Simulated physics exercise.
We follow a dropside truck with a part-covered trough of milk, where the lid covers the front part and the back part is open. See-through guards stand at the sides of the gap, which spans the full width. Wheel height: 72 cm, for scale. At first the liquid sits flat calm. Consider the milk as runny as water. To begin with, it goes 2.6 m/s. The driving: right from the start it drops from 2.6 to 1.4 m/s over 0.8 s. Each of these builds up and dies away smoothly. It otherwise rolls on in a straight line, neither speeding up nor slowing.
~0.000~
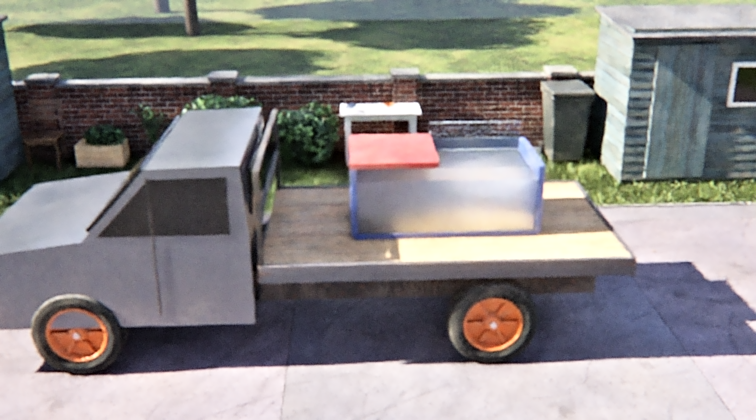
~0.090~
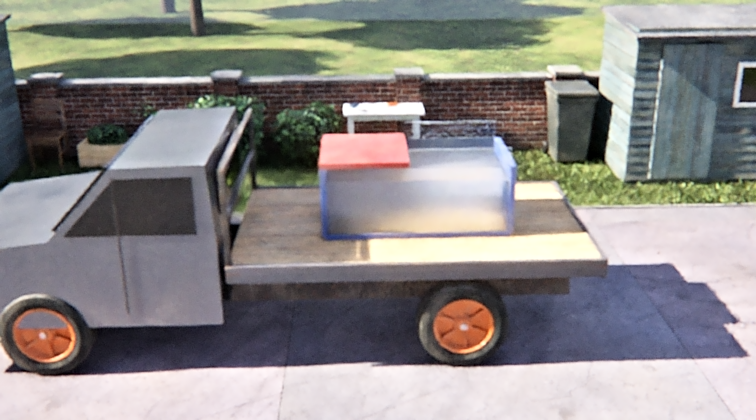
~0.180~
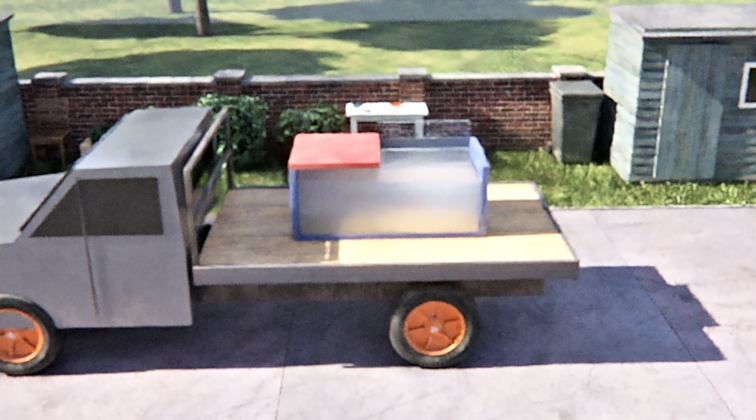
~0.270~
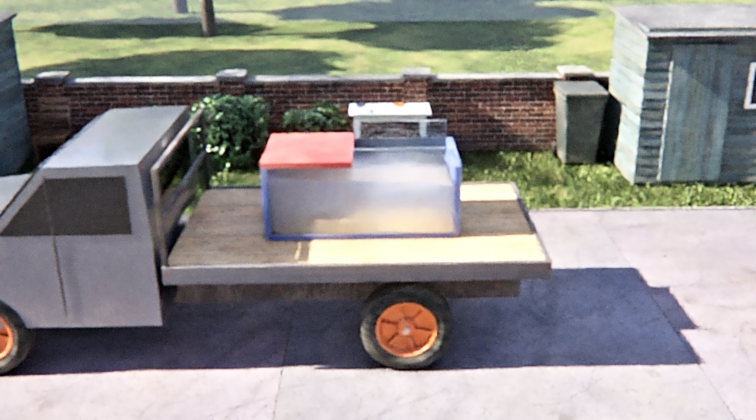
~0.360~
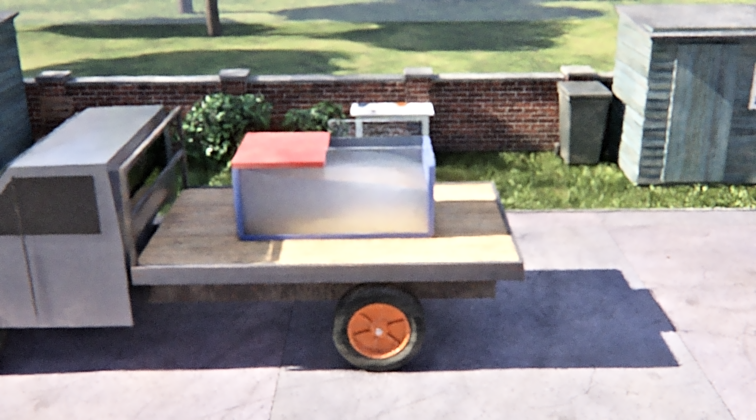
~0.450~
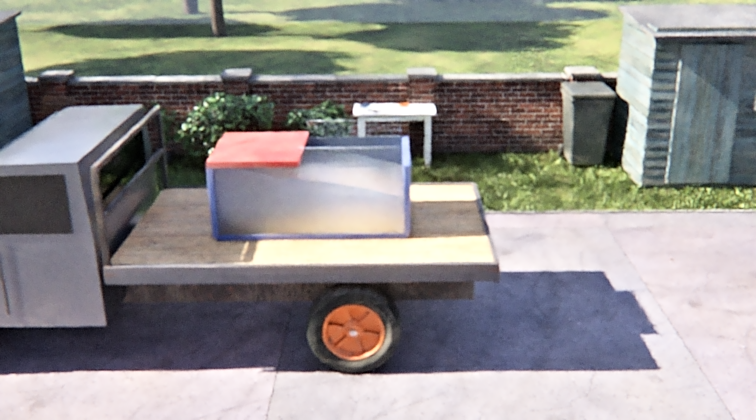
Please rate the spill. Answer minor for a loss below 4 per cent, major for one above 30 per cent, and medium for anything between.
It is minor.
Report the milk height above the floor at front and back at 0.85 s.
Front: 52 cm; back: 26 cm.
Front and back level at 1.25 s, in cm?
About 44 cm in front and 54 cm behind.
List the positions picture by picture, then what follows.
The surface is at (371, 183) near the front wall; the surface is at (520, 180) near the back wall; the front is on the left; the opening runs from (539, 161) to (439, 163); a wheel hub at (494, 327), in the first frame.
The surface is at (341, 183) near the front wall; the surface is at (491, 181) near the back wall, in the second frame.
The surface is at (312, 183) near the front wall; the surface is at (463, 182) near the back wall, in the third frame.
The surface is at (283, 179) near the front wall; the surface is at (436, 185) near the back wall, in the fourth frame.
The surface is at (255, 174) near the front wall; the surface is at (409, 189) near the back wall, in the fifth frame.
The surface is at (229, 168) near the front wall; the surface is at (385, 194) near the back wall; a wheel hub at (353, 335), in the sixth frame.
Then, 0.85 s in, the surface stands 26 cm at the back and 52 cm at the front; nothing has left.
Then, 1.25 s in, the surface stands 54 cm at the back and 44 cm at the front; nothing has left.
Then, 1.60 s in, the surface stands 51 cm at the back and 32 cm at the front; nothing has left.
Then, 3.68 s in, nothing has left.
